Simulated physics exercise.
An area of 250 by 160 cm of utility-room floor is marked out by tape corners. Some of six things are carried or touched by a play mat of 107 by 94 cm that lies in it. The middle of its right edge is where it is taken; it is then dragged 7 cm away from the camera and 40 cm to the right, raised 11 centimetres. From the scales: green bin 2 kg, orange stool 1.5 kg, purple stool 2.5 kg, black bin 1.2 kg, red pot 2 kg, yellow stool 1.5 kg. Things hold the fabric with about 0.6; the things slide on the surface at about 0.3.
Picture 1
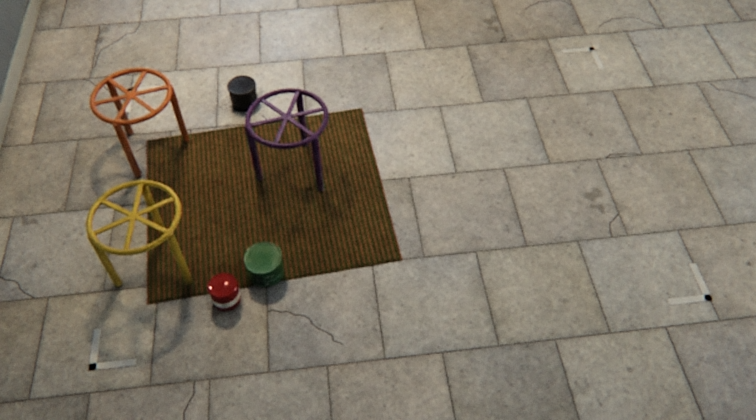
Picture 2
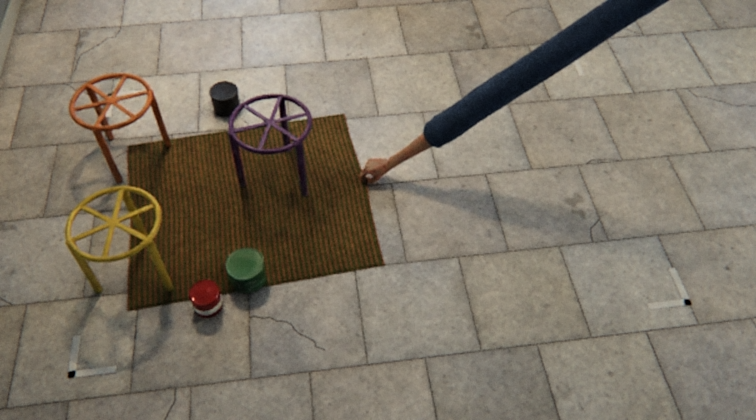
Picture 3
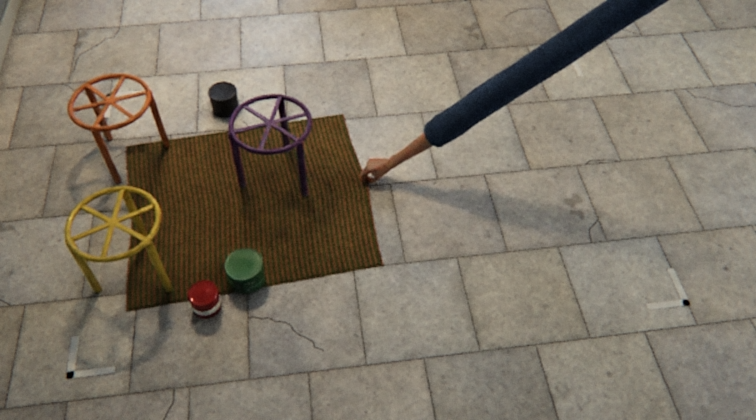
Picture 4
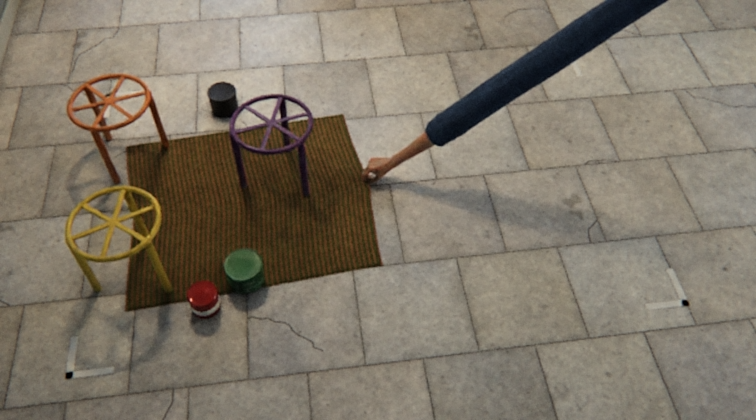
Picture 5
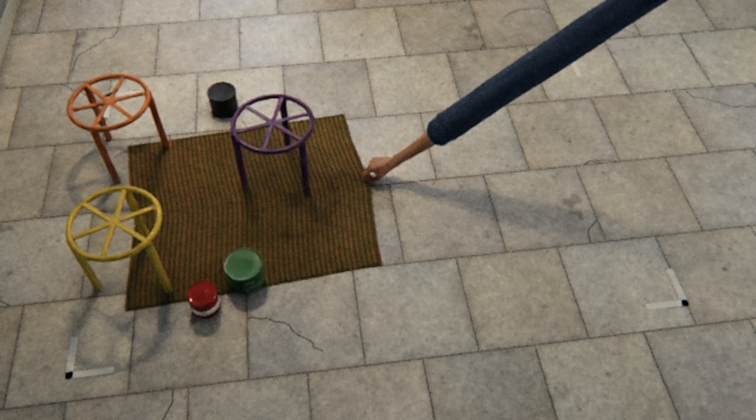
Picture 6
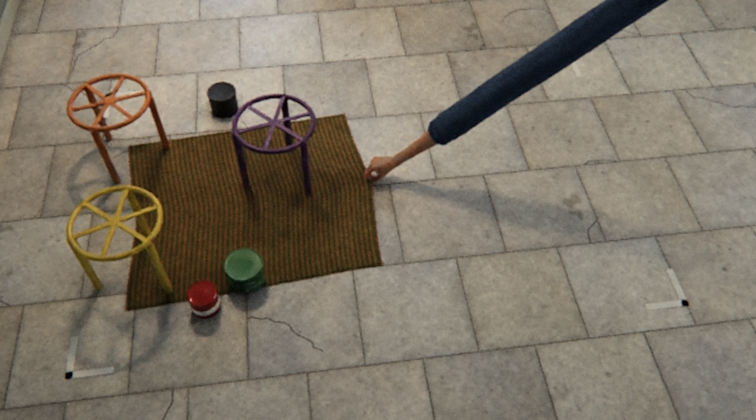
A blue-sleeved arm reaches in, grips the brown mat's right edge and barely shifts it.
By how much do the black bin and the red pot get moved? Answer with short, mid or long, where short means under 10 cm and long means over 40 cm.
Answer: Black bin short, red pot short.
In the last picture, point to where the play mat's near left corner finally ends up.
Roughly (221, 271).
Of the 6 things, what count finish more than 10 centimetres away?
In total, 3 of them qualify.
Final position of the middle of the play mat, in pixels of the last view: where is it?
I'd point to about (336, 177).
Next, middle of the play mat at (283, 192); red pot 3 cm off its start, purple stool 16 cm off its start, green bin 14 cm off its start.
Then, middle of the play mat at (308, 184); red pot 3 cm off its start, purple stool 28 cm off its start, green bin 25 cm off its start.
After that, middle of the play mat at (331, 178); red pot 3 cm off its start at (209, 292), purple stool lifted 6 cm, green bin 36 cm off its start at (326, 238).
Later, middle of the play mat at (337, 179); red pot 3 cm off its start, purple stool 60 cm off its start, green bin 40 cm off its start.
At the end, middle of the play mat at (336, 177); red pot 3 cm off its start at (209, 292), black bin 0 cm off its start at (221, 91), purple stool 67 cm off its start at (412, 124), green bin 40 cm off its start at (334, 233).
